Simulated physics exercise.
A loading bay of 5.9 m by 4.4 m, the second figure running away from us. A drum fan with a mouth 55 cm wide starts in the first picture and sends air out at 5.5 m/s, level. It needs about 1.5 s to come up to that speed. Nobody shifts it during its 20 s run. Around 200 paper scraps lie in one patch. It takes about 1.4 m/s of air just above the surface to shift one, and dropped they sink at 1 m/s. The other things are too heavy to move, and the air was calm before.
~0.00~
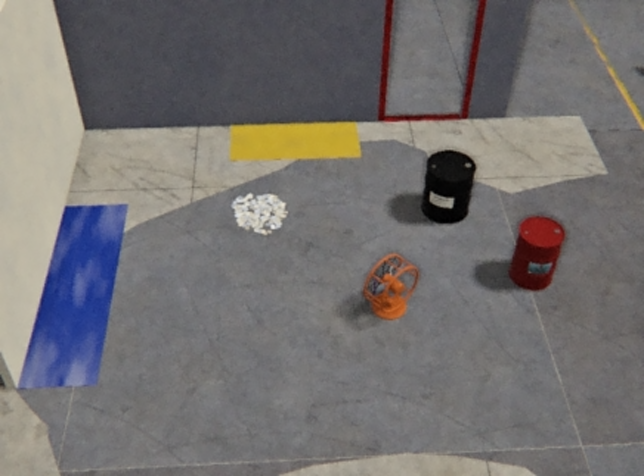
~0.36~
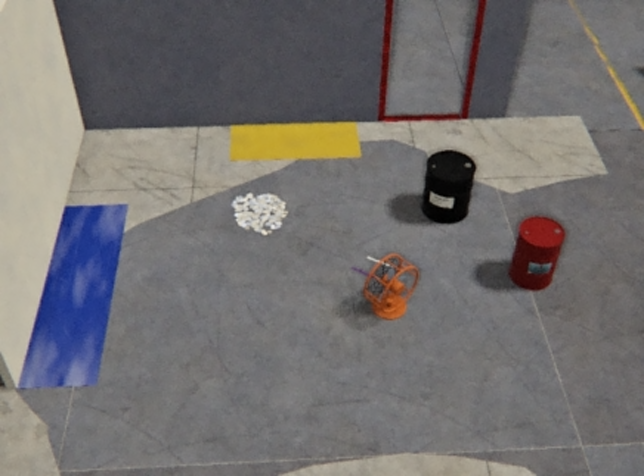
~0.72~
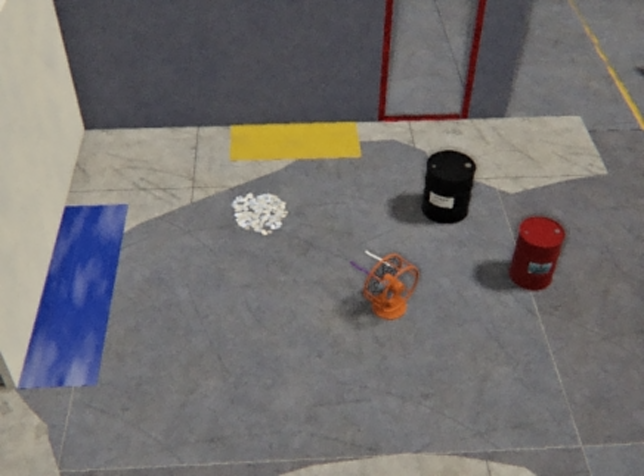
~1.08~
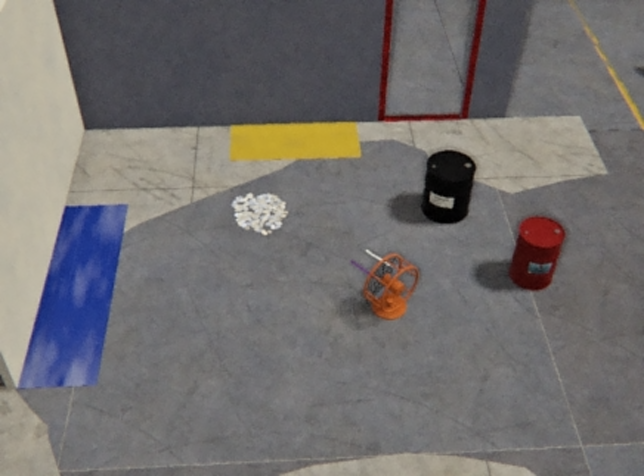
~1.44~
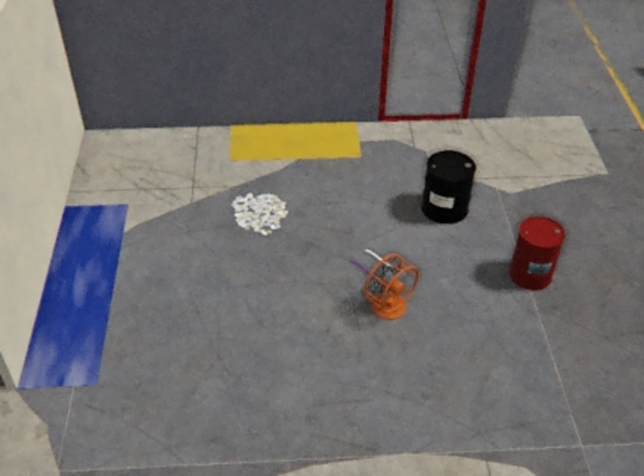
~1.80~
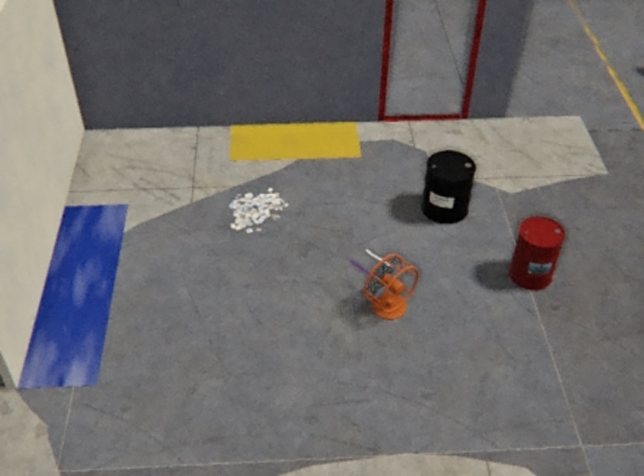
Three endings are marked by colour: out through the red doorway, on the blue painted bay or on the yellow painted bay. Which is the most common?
The blue one.
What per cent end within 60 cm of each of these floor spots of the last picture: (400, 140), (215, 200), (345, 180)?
In turn about 10 %, 0 %, 0 %.
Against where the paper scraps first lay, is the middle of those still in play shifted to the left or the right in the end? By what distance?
Towards the left, some 2.2 m.
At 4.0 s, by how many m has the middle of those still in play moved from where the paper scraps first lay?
Roughly 2.4 m.
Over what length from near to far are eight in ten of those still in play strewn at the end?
Roughly 4.8 m.
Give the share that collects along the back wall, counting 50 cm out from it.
Near 20 %.
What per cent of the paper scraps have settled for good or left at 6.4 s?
Some 3 per cent.
After 4.0 s the count stands so, 2 % are on the blue painted bay, 12 % on the yellow painted bay and 0 % out through the red doorway; the middle of those still in play is near (111, 152).
After 6.4 s the count stands so, 36 % are on the blue painted bay, 16 % on the yellow painted bay and 0 % out through the red doorway; the middle of those still in play is near (84, 189).
After 11.0 s the count stands so, 50 % are on the blue painted bay, 8 % on the yellow painted bay and 0 % out through the red doorway; the middle of those still in play is near (66, 265).
After 20.0 s, at the end, 32 % are on the blue painted bay, 4 % on the yellow painted bay and 0 % out through the red doorway; the middle of those still in play is near (54, 323).
